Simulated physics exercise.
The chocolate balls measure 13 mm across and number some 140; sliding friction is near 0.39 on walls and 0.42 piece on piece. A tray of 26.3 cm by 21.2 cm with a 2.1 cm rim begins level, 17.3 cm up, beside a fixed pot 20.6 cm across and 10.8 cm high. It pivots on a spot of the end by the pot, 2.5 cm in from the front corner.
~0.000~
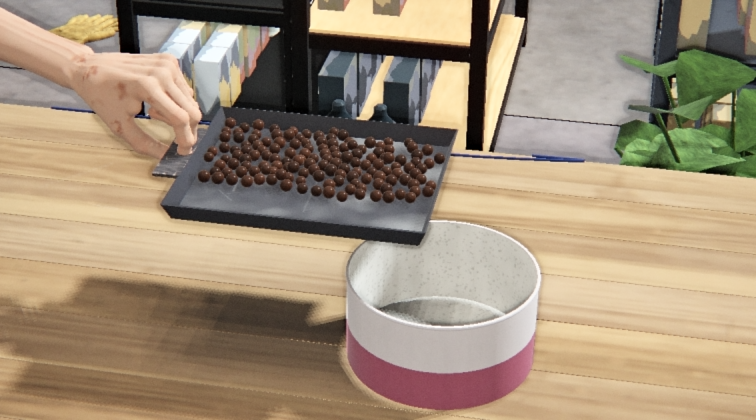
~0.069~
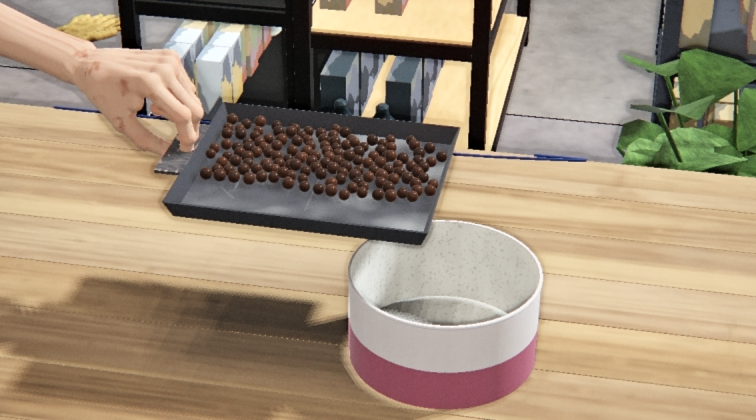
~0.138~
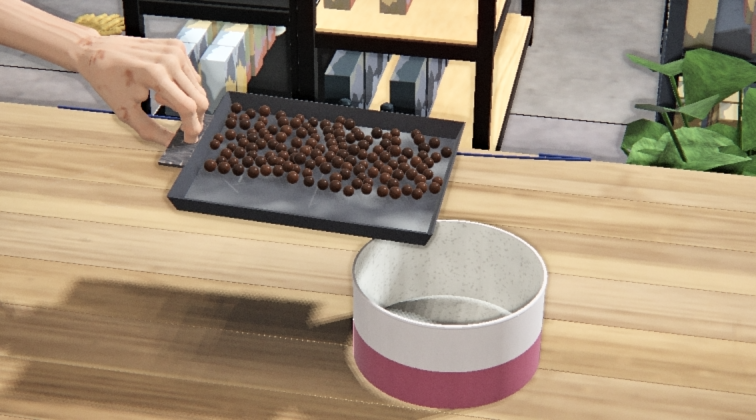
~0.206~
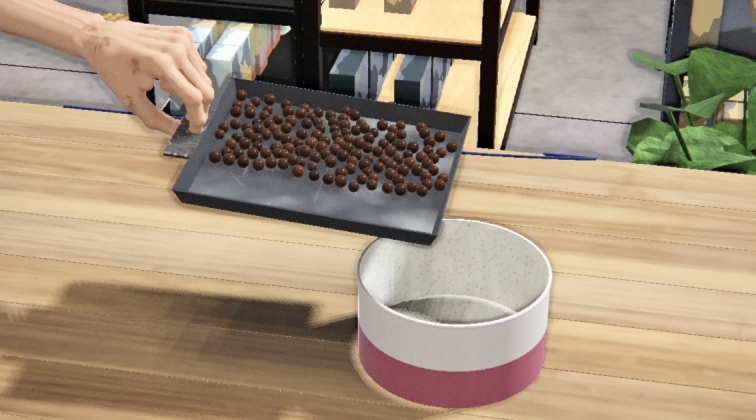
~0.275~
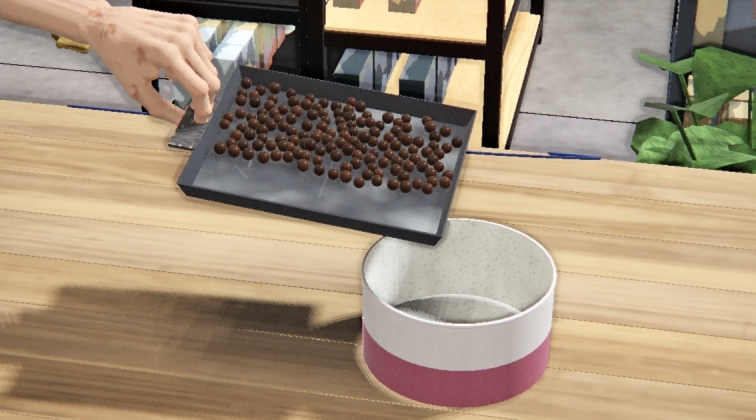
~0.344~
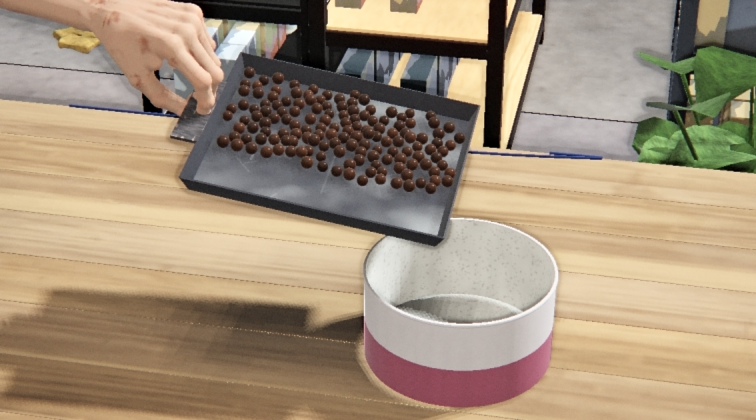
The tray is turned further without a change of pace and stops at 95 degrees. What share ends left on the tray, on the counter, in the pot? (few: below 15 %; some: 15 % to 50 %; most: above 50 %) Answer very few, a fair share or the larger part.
Left on the tray: Very few; on the counter: A fair share; in the pot: The larger part.
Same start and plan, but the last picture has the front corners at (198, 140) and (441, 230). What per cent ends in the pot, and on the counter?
Pot 95, counter 5.
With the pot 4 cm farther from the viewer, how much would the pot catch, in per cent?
Then about 5 per cent.
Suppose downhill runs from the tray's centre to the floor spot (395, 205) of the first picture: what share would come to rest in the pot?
Some 95 per cent.
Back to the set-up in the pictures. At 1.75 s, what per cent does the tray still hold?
About 90 per cent.
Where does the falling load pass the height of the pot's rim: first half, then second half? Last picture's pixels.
First near (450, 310), later near (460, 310).
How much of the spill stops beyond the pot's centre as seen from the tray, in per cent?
Roughly 60 per cent.
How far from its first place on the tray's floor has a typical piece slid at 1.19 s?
Some 12 cm.
After 1.19 s, tilt 51 degrees; the tray holds 95 %, the pot 0 %.
After 1.75 s, tilt 76 degrees; the tray holds 90 %, the pot 5 %.
After 2.37 s, tilt 95 degrees; the tray holds 0 %, the pot 70 %.
At rest (3.2 s), tray 0 %, counter 30 %, pot 70 %.
